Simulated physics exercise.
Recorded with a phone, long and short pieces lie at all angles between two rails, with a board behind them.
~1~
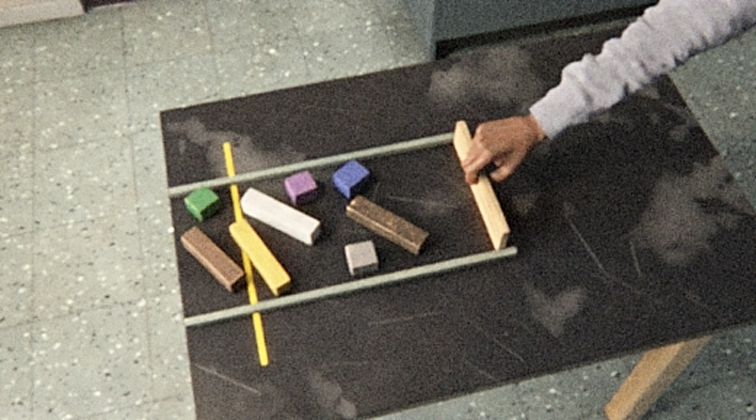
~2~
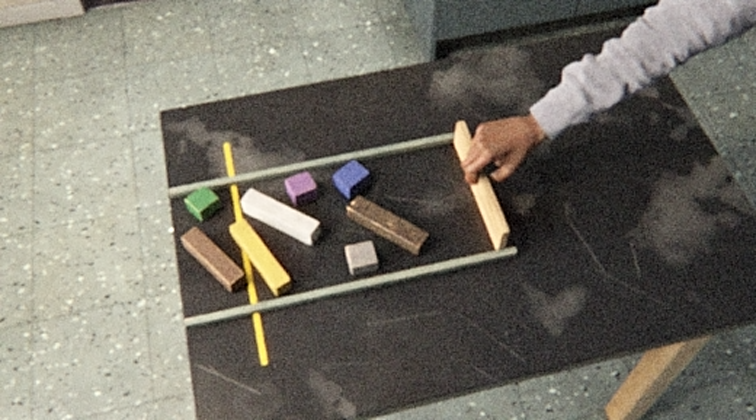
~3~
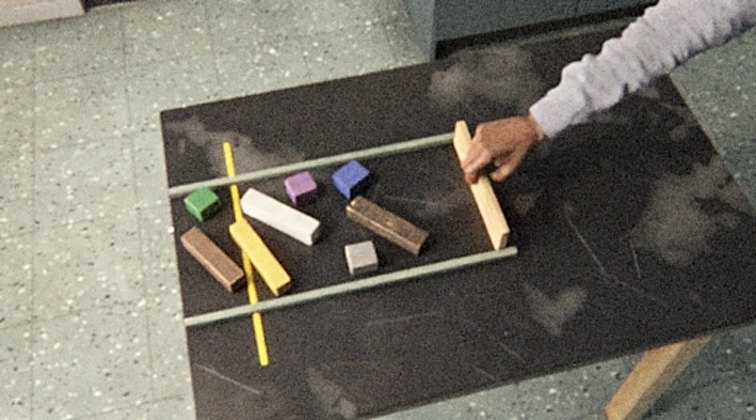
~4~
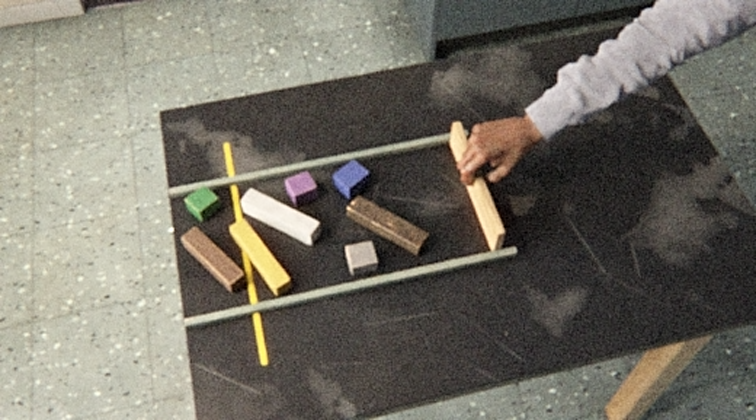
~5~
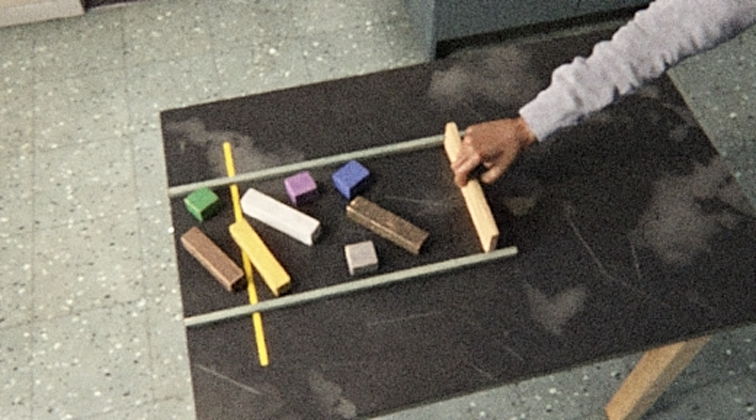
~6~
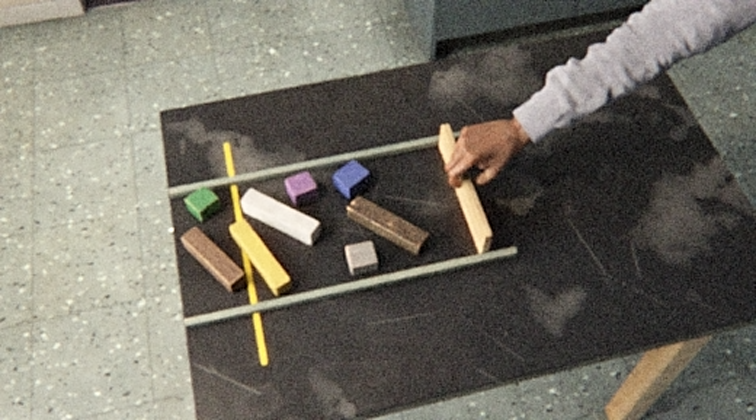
Wooden board pushed slightly left by a hand between two rails, the scattered coloured blocks and bars ahead of it staying still.
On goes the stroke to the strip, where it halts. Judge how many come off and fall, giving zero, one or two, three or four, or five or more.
I predict the tally of drops will be under three but above nought.
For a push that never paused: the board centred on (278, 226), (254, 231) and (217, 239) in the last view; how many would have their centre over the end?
Past-the-end tally - position 1: 0, position 2: 1, position 3: 5.
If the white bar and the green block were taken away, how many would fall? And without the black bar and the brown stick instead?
The first count is 0 and the second is 1.
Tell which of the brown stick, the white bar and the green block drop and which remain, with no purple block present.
Brown stick down, white bar still up, green block still up.
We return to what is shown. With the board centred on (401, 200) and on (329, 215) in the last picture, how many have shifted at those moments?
The counts are 1 and 5.
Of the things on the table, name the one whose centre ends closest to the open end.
It is the green block.
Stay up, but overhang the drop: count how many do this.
3 overhanging.
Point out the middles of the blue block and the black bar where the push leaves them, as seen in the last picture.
About (221, 198), and the other about (235, 252).
Soon after, none off yet; green block at rest near (203, 203); brown stick at rest near (214, 259); yellow bar at rest near (260, 257).
At rest, the number that fall off is one or two; fallen, brown stick.
